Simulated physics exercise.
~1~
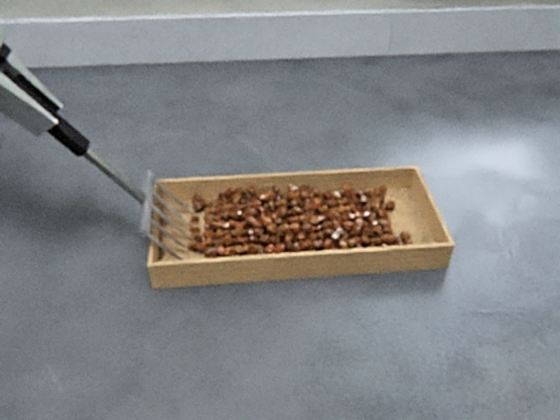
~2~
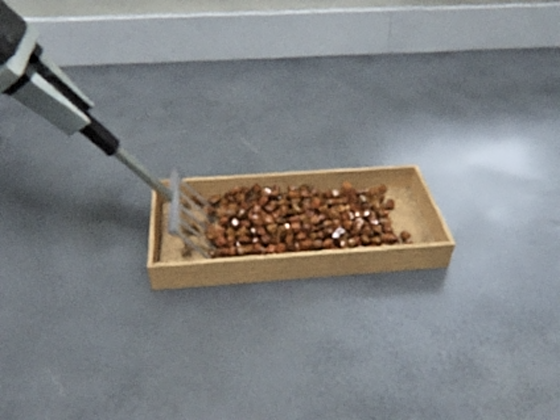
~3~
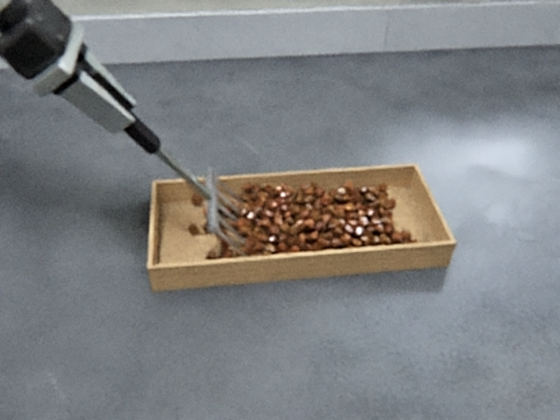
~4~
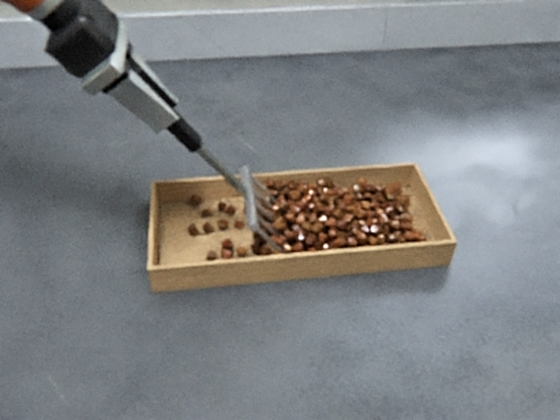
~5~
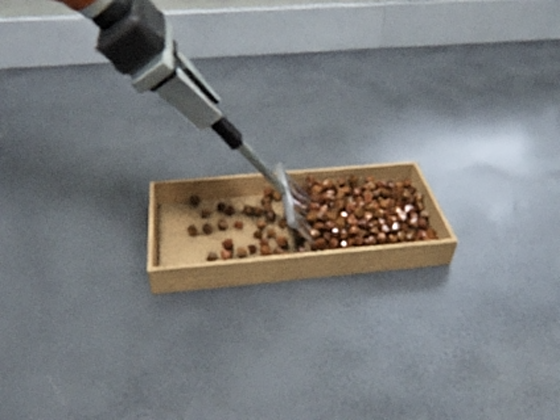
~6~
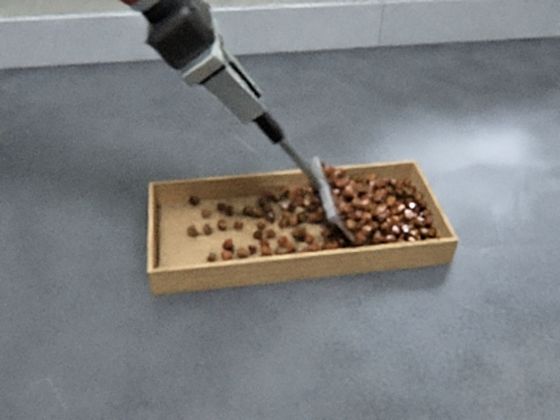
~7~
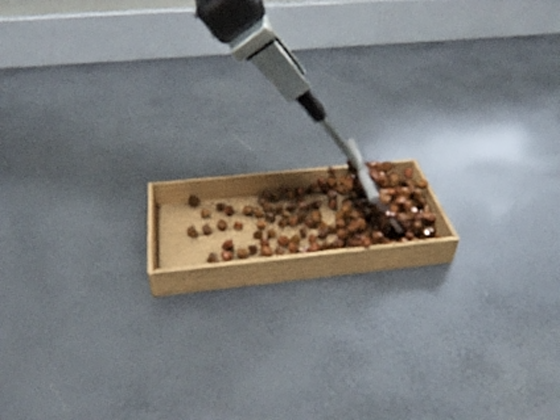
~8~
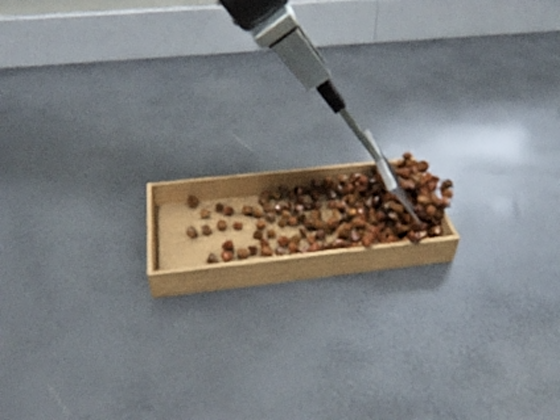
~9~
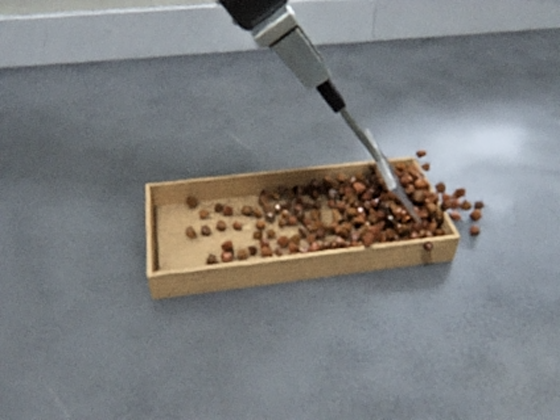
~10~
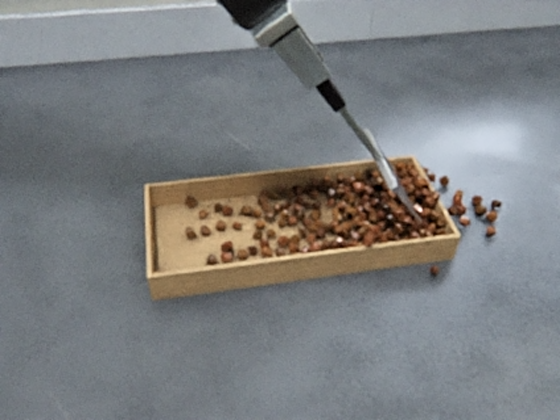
A robot arm holding a pronged metal rake reaches down from the upper left into a shallow, tan rectangular tray of small reddish-brown pellets. The tray sits on a smooth grey surface with a pale strip behind it, seen from the front and slightly above. Starting at the left end, the rake sweeps right, bunching the pellets into a growing heap and leaving a thin scatter behind. Near the right end it stops, and the heap surges up and over the rim. A small share of pellets lies spilled beyond the tray, while most remain inside, piled around the still rake.
